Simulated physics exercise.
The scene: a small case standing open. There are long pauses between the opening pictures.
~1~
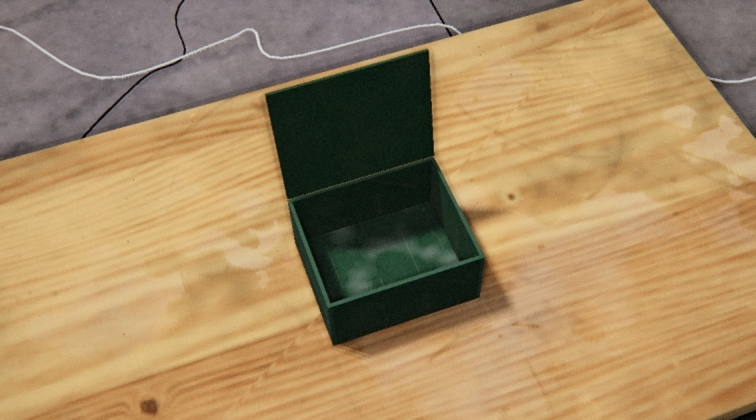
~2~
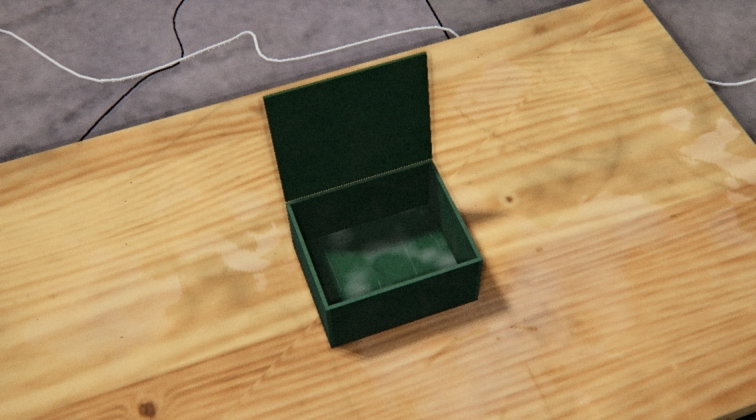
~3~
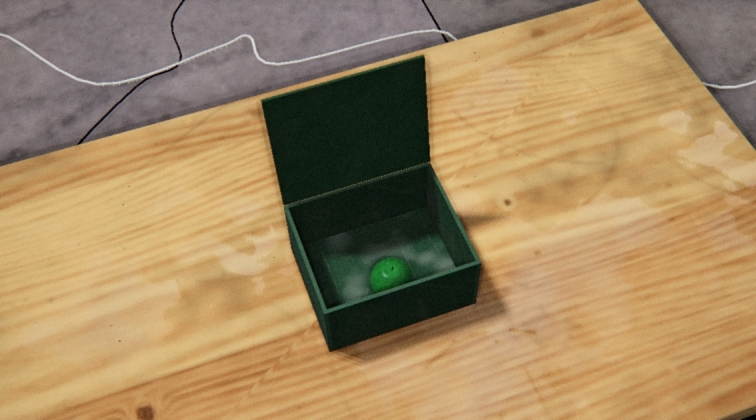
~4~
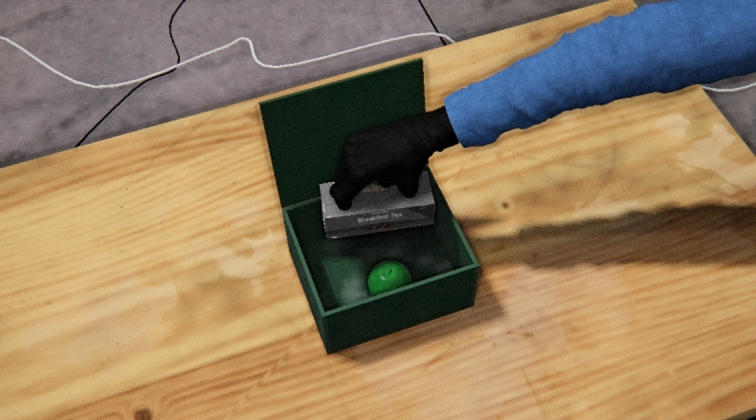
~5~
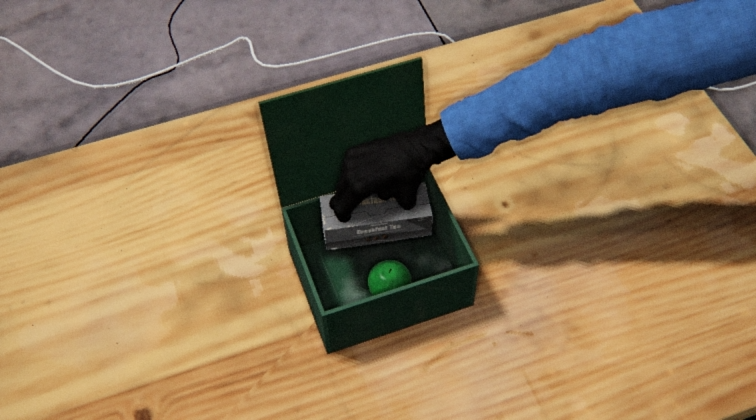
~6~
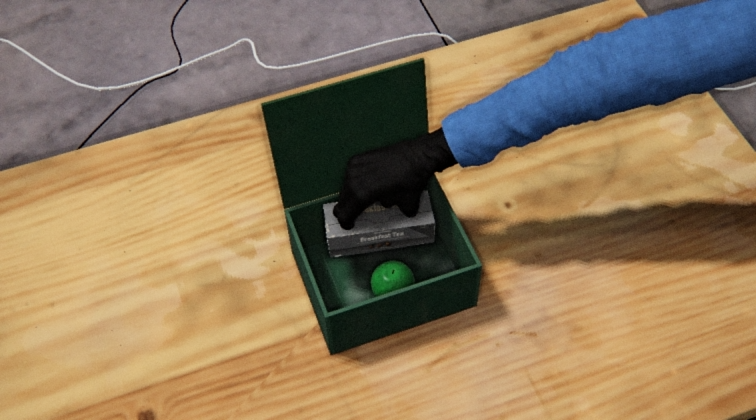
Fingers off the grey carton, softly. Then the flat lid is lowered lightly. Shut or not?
It shuts flat.
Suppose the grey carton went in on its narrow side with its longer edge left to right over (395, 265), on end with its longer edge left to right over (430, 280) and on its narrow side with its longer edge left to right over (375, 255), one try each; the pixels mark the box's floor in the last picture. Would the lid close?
First, it sits on the rim; second, it stays ajar; third, it sits on the rim.
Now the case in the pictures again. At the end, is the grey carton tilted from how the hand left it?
It stays as placed.
Then, 1.20 s after the last picture, lid starting down; grey carton slid a little near (380, 249).
Then, 1.90 s after the last picture, lid 35° above the rim; grey carton slid a little near (380, 249).
At rest, lid shut; moved from the start, grey carton; green apple in place. Seen from the same camera at the end, grey carton near (380, 249).
